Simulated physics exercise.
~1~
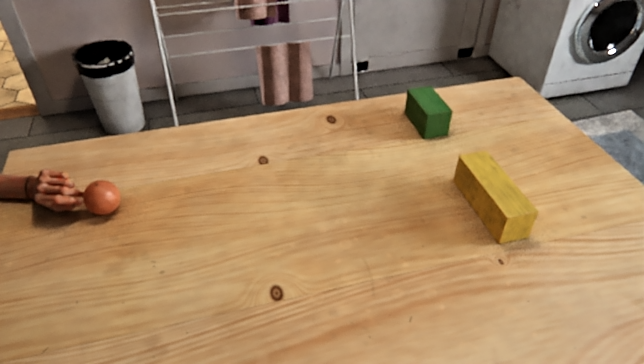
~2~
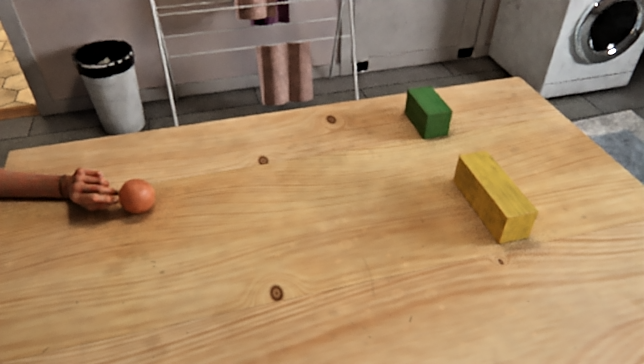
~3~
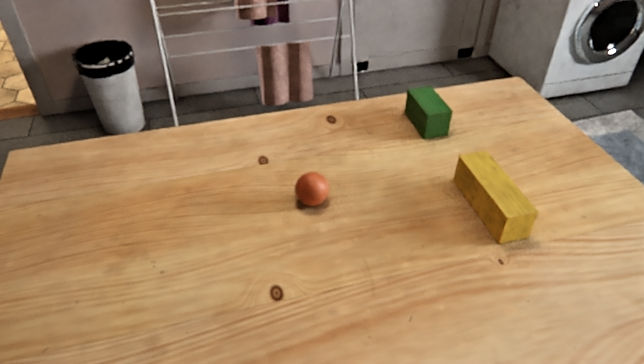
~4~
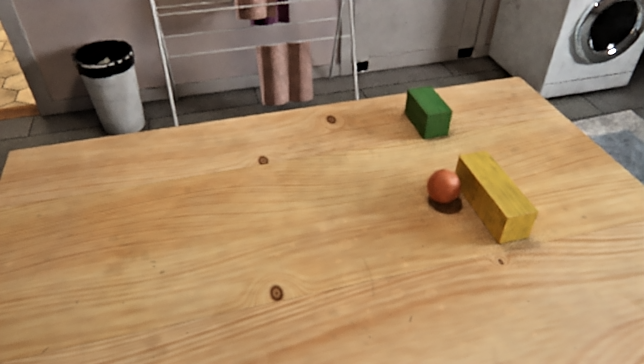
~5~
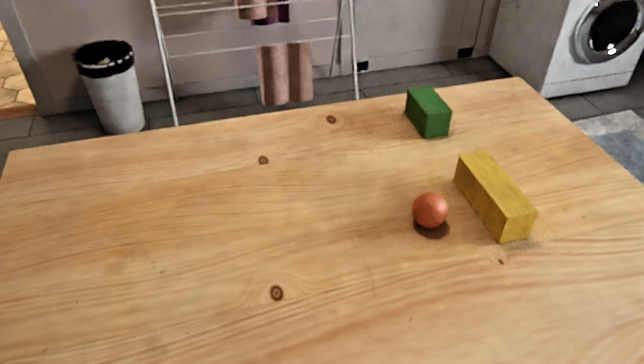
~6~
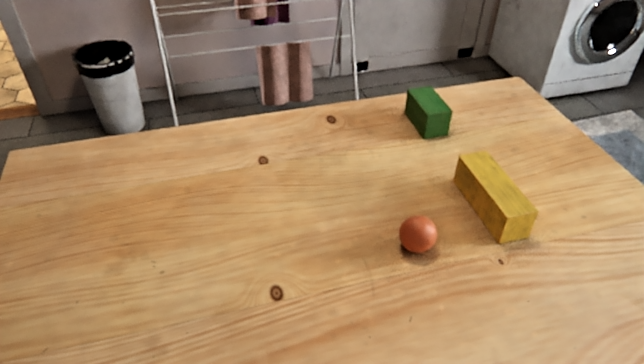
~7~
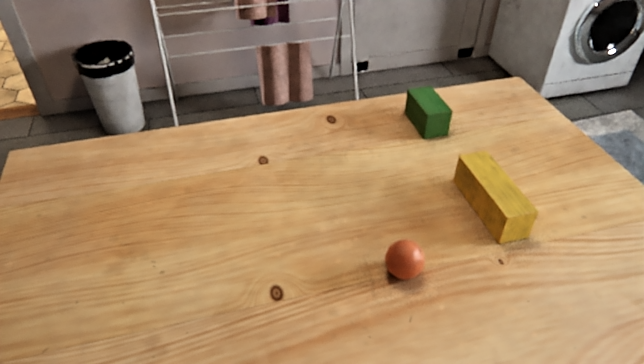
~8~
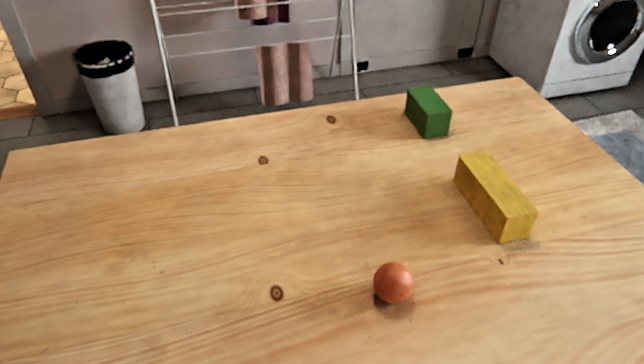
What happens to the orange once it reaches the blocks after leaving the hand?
The orange does not pass through the gap between the blocks. It bounces off the yellow block and rolls back to the left and toward the near side of the table.
